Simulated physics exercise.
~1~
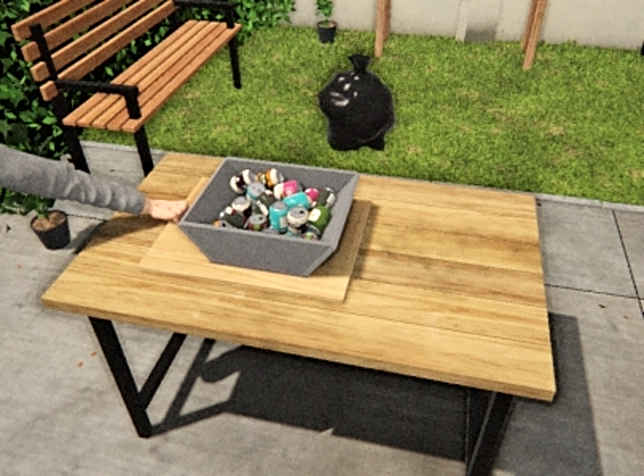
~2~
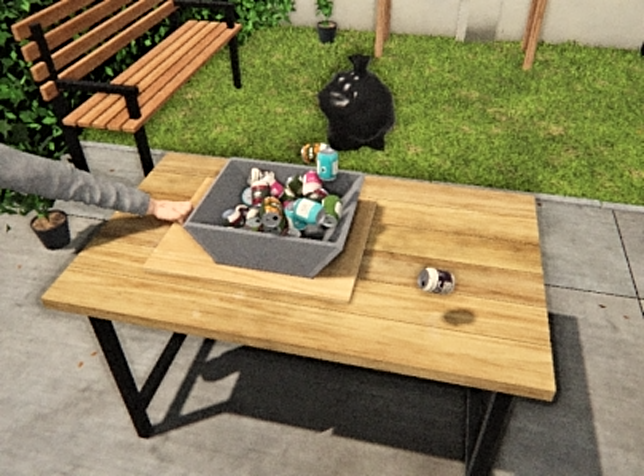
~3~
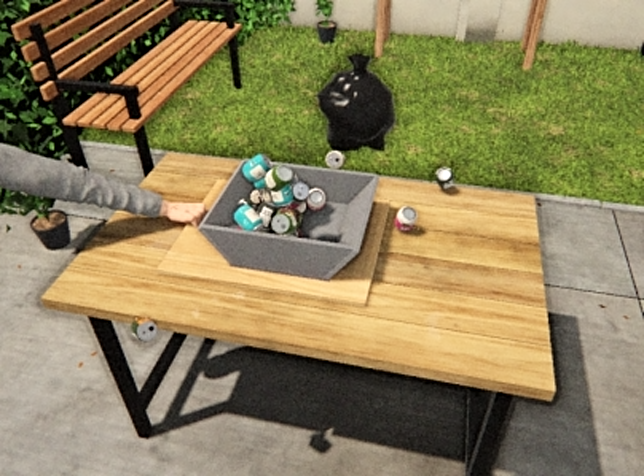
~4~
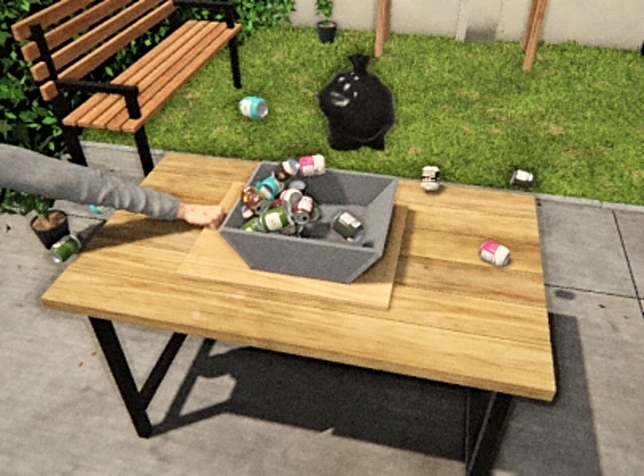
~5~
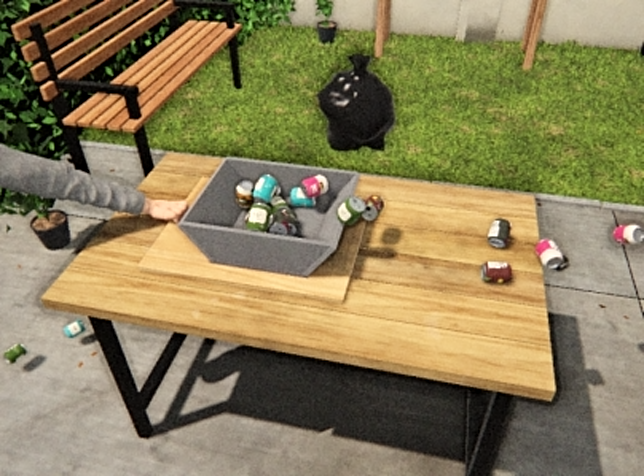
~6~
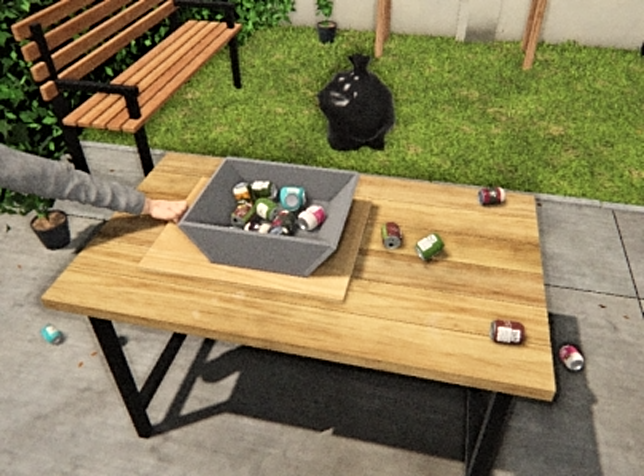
At first, a hand in a grey sleeve grips a board on a wooden table, where a grey tote with sloping ends holds a loose heap of colourful mini cans. The hand jerks the board to the right, and a few cans spring out, one landing on the table top. As the board slides farther right, more cans tumble over the sides, some reaching the ground. The board then moves back left, and cans scatter past the table's right end. Finally, the tote sits near its starting place with a much smaller pile, while several cans lie on the table and paving.
